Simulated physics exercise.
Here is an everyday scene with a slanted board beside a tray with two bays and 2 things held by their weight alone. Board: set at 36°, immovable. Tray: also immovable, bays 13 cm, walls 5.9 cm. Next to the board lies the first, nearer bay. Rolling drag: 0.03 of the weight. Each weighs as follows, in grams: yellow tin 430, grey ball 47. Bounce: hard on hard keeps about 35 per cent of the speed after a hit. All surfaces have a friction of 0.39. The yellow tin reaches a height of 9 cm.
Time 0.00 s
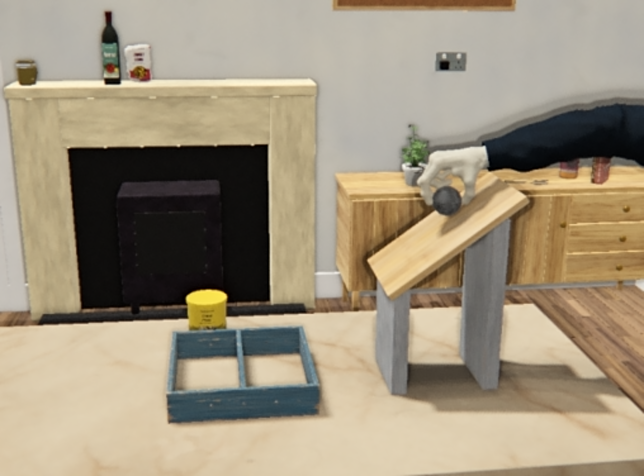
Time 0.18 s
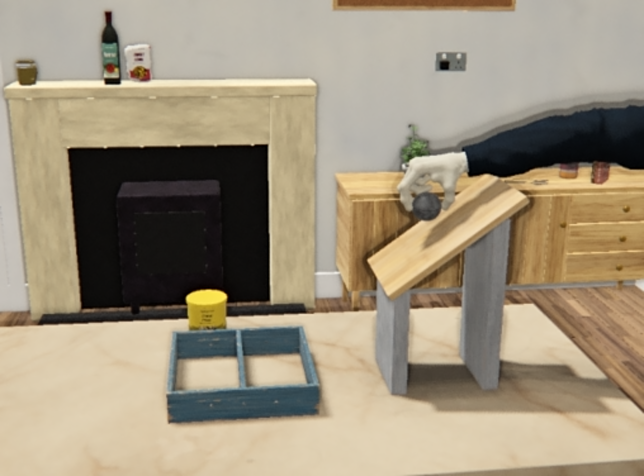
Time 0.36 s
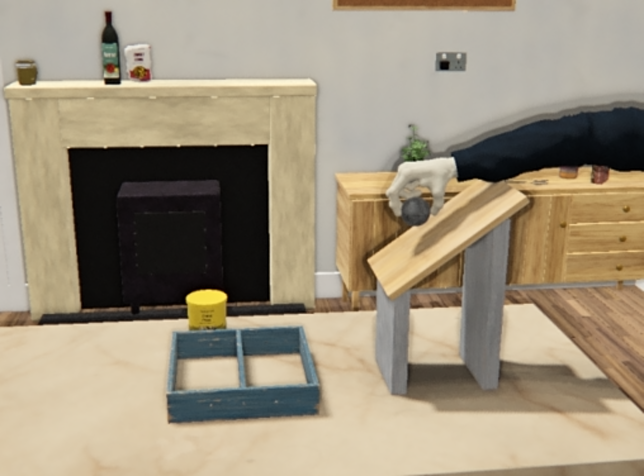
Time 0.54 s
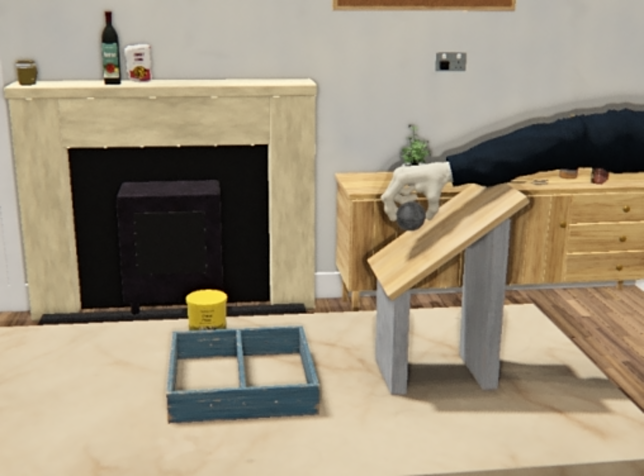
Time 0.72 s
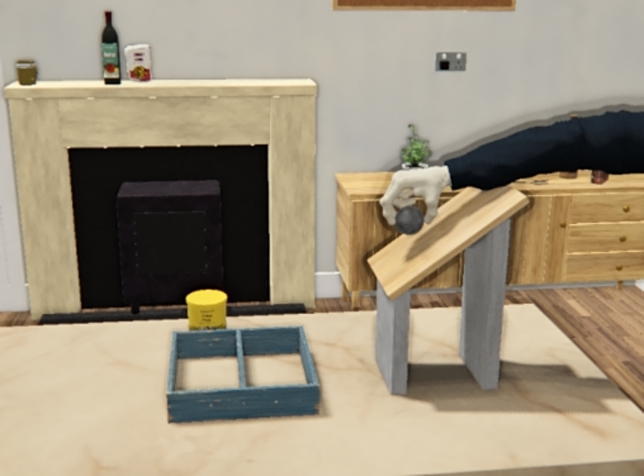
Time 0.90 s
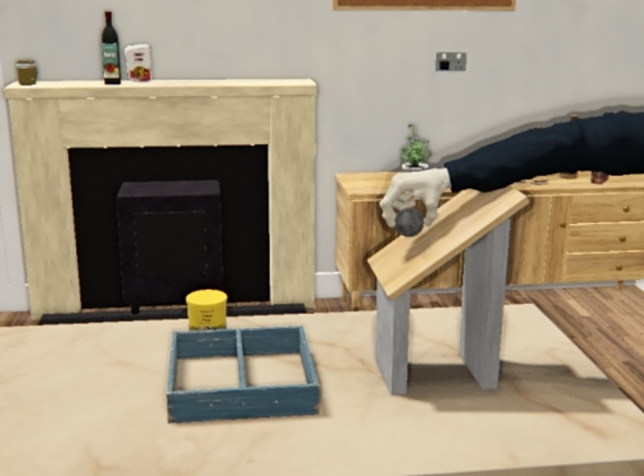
In a room with a fireplace, a pale hand on a dark-sleeved arm moved a grey ball slightly left and down above a sloping wooden board, then held it almost still there.
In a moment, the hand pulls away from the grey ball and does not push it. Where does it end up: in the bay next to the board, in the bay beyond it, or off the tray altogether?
Off the tray altogether.
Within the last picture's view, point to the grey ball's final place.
Near (363, 365).
After 1.20 s, grey ball near (377, 260).
After 1.40 s, grey ball near (328, 334).
After 1.60 s, it is outside the bays; grey ball near (369, 360).
In the end (2.2 s), it is outside the bays; yellow tin under 4 cm from the start. At the end, from the last picture's camera, grey ball near (363, 365).
